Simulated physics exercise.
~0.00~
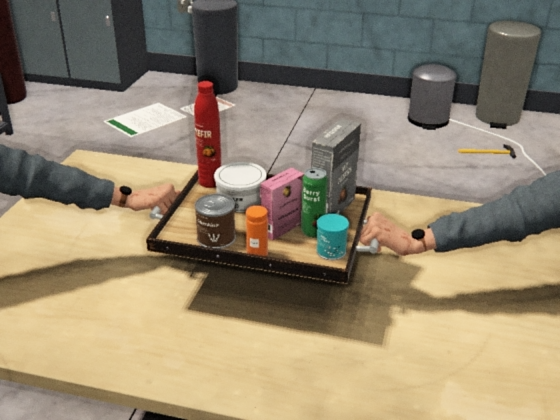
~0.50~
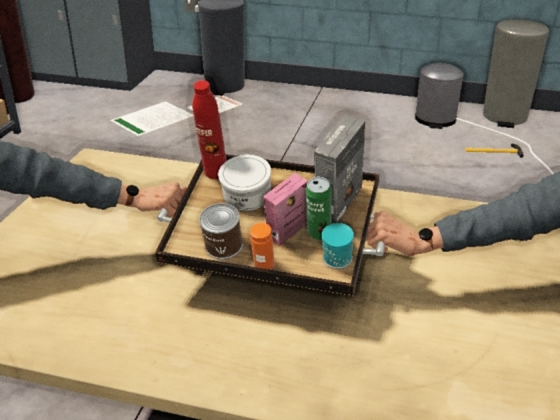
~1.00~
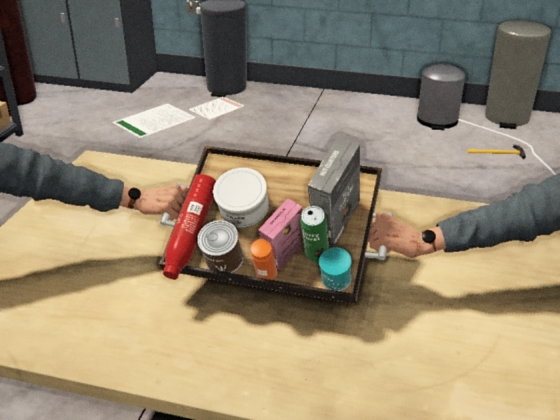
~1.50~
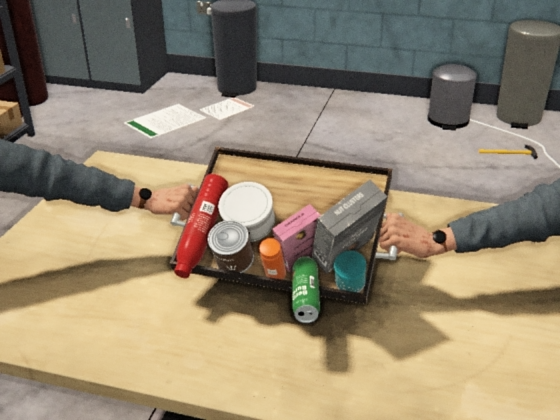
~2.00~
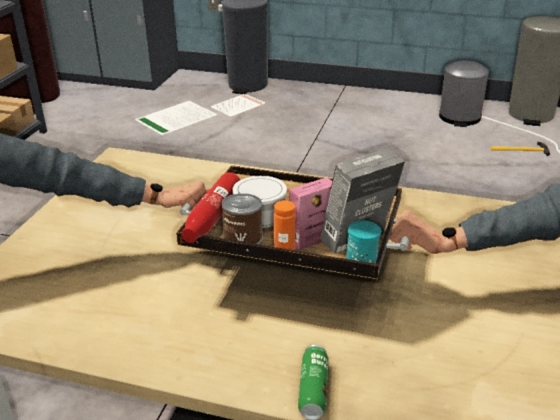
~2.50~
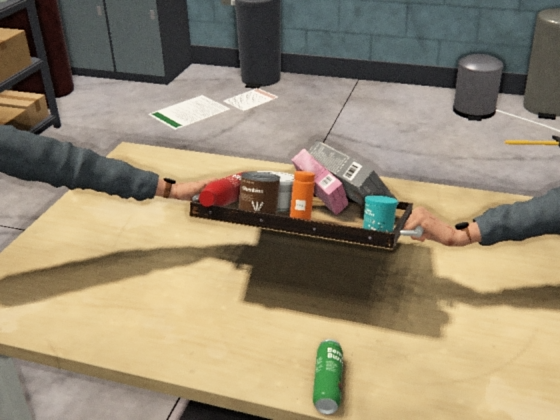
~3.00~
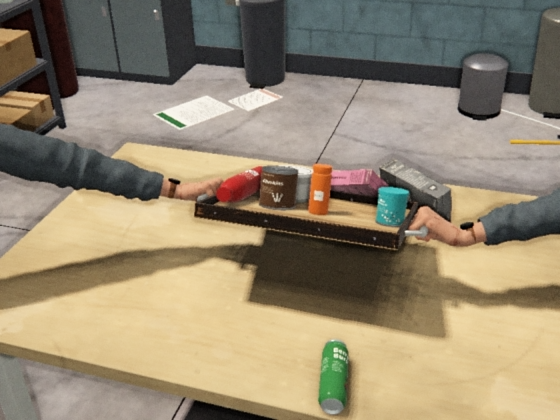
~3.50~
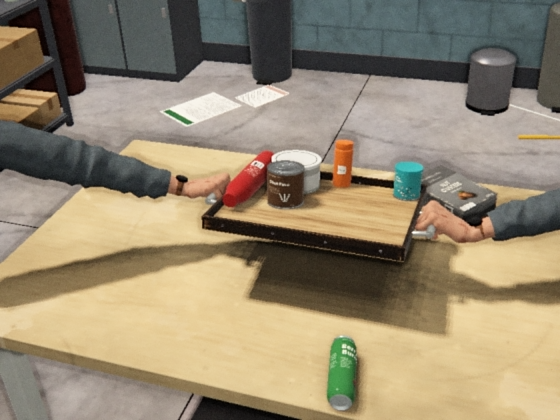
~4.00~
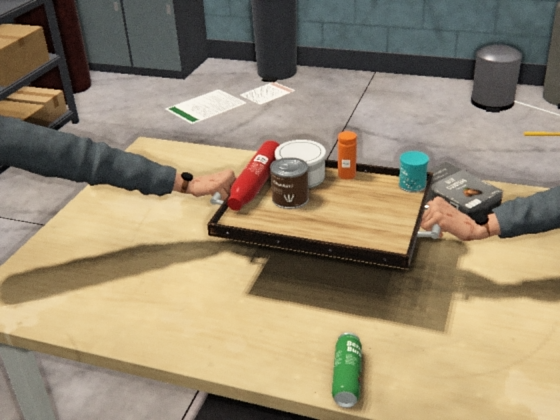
Two hands tilting a loaded tray toward and then away from the viewer, toppling a red bottle and spilling a can and boxes.
